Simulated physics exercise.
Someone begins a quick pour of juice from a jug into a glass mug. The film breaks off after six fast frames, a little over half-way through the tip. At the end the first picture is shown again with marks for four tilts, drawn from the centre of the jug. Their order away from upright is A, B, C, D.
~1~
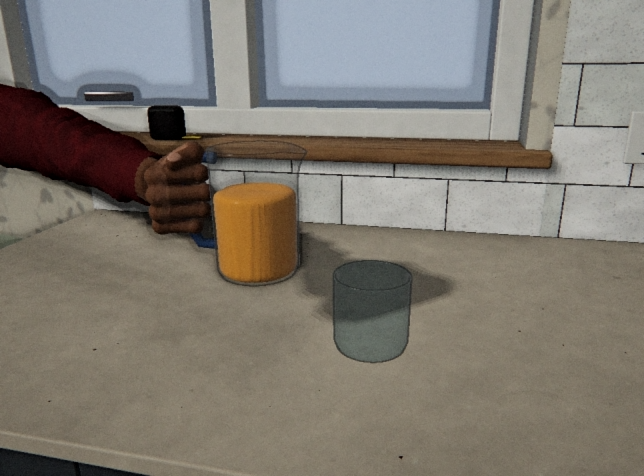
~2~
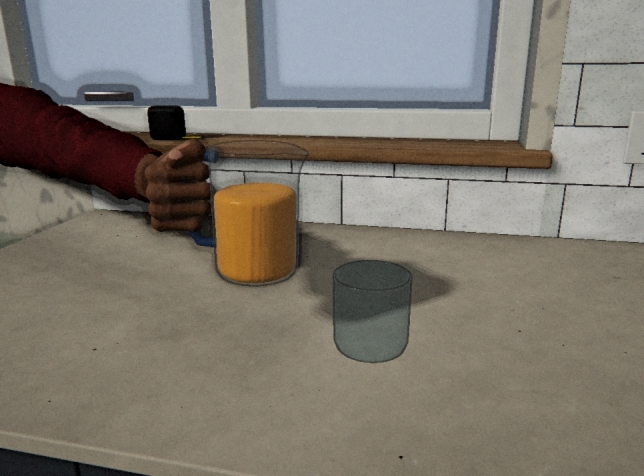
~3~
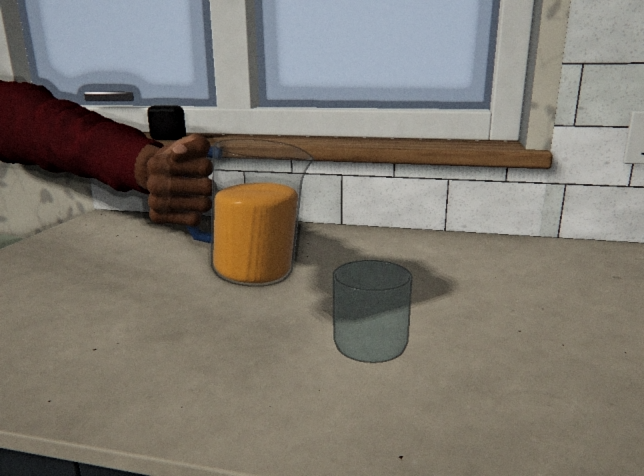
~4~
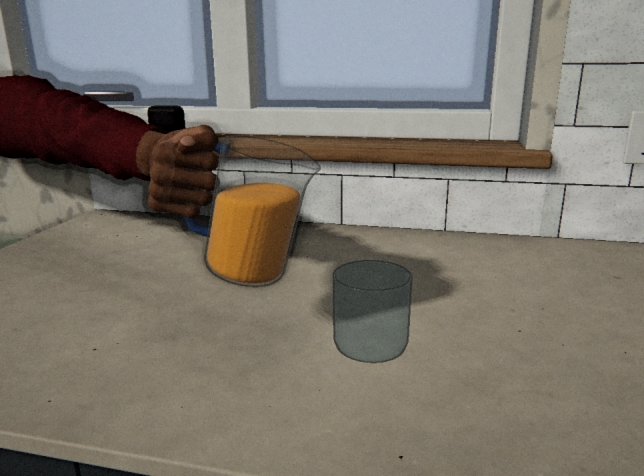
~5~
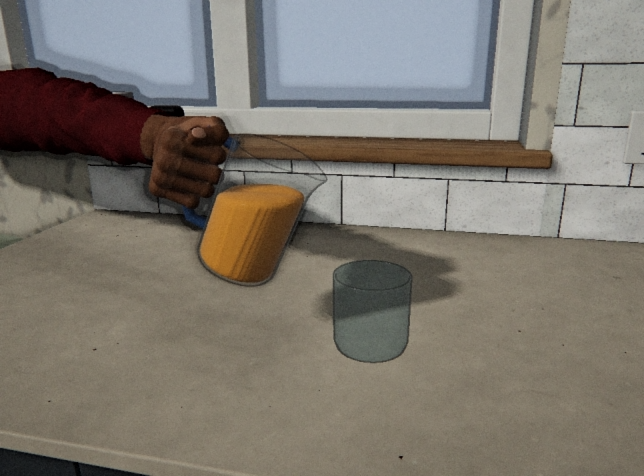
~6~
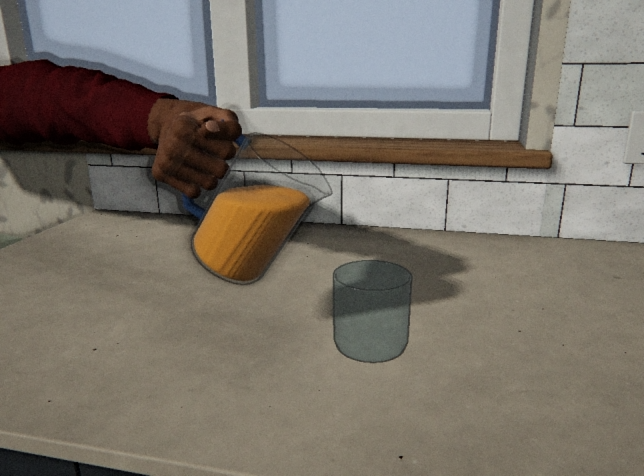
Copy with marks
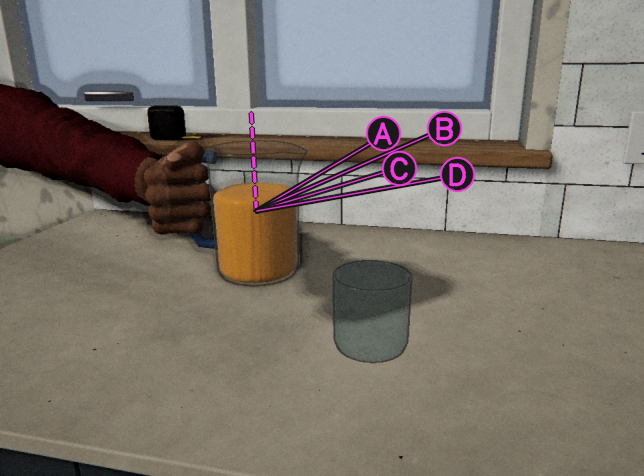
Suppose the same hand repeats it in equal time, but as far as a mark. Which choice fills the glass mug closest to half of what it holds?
C is best.
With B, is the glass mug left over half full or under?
Under half.
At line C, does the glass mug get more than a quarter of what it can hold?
Yes, clearly.
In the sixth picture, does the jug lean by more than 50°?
No, it does not.
On the marked copy, A at (369, 143); B at (428, 135); C at (382, 172); D at (441, 178).
If A is chosen, the glass mug ends with about 17 % of what it can hold.
If B is chosen, the glass mug ends with about 29 % of what it can hold.
If C is chosen, the glass mug ends with about 47 % of what it can hold.
If D is chosen, the glass mug ends with about 66 % of what it can hold.
